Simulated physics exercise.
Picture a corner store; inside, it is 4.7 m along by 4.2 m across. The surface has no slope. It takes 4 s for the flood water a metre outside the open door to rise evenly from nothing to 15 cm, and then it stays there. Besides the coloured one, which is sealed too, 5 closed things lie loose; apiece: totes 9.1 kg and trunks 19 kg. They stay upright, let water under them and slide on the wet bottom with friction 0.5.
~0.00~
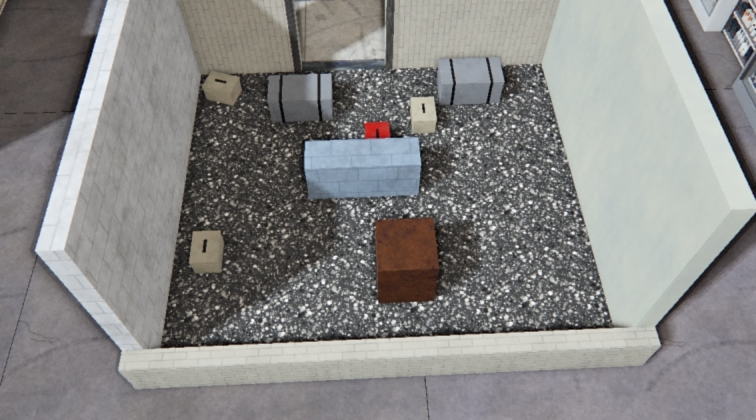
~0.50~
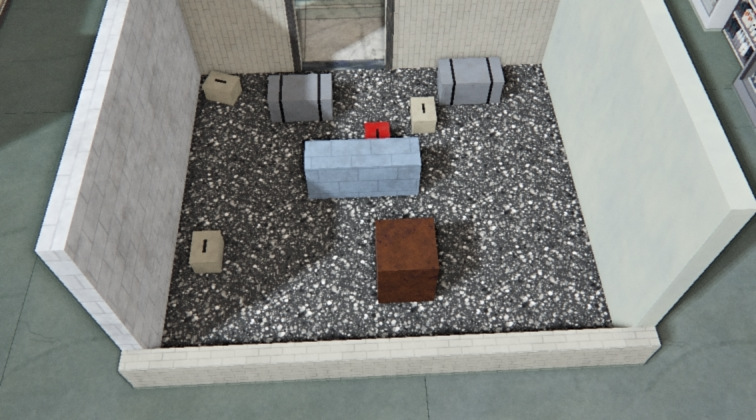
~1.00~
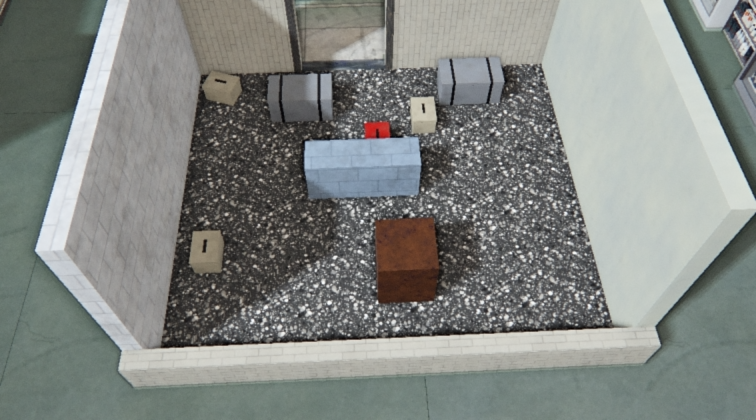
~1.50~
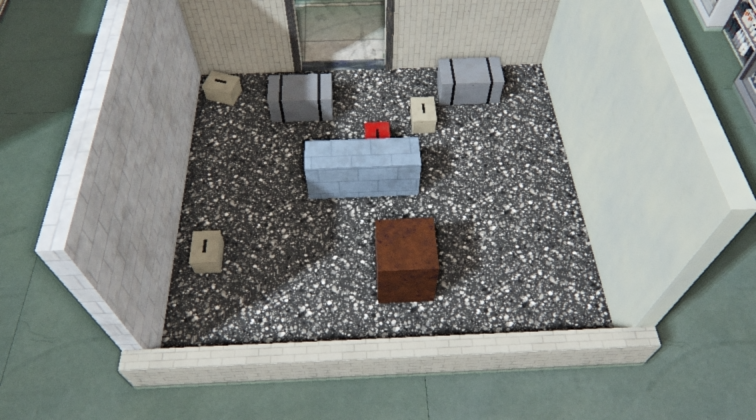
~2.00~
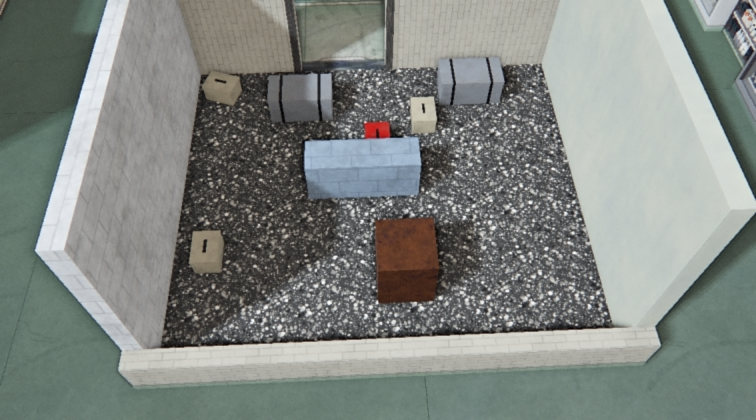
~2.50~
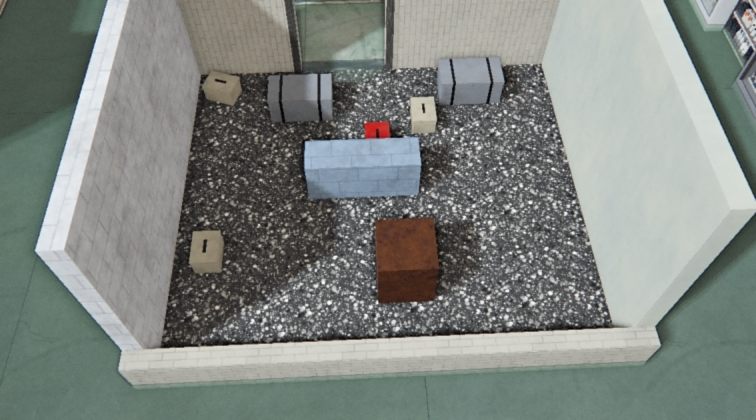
Small red box sitting motionless behind a pale blue block wall among scattered boxes, while the surrounding floor turns from grey to green.
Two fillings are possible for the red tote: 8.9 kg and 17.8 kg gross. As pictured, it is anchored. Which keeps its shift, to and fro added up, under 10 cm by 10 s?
I think only the heavier option passes.
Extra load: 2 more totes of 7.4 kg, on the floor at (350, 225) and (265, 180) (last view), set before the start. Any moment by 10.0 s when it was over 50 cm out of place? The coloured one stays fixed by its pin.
Results: Threshold not reached; threshold exceeded.
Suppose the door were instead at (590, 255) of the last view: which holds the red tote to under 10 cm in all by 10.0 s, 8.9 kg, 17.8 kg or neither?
I'd say the lighter one will work.
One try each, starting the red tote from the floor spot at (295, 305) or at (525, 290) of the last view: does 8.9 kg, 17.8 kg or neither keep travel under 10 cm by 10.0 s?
Taking them in turn, the lighter mass keeps it, and the lighter mass keeps it.
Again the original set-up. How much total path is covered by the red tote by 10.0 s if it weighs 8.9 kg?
I'd say roughly 120 centimetres in all.
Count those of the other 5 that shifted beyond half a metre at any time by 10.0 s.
That comes to 1.
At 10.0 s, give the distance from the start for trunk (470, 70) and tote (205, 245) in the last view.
Respectively 0 and 20 centimetres.
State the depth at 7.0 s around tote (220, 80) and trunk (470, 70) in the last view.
First about 3 cm, second about 2 cm.
After 3.5 s the red tote would be 0 cm from its start with 8.9 kg and 0 cm from its start with 17.8 kg; 0 cm of water round it then.
After 4.5 s the red tote would be 0 cm from its start with 8.9 kg and 0 cm from its start with 17.8 kg; 4 cm of water round it then.
After 7.0 s the red tote would be 71 cm from its start with 8.9 kg and 0 cm from its start with 17.8 kg; 9 cm of water round it then.
After 10.0 s the red tote would be 117 cm from its start with 8.9 kg and 0 cm from its start with 17.8 kg; 9 cm of water round it then.
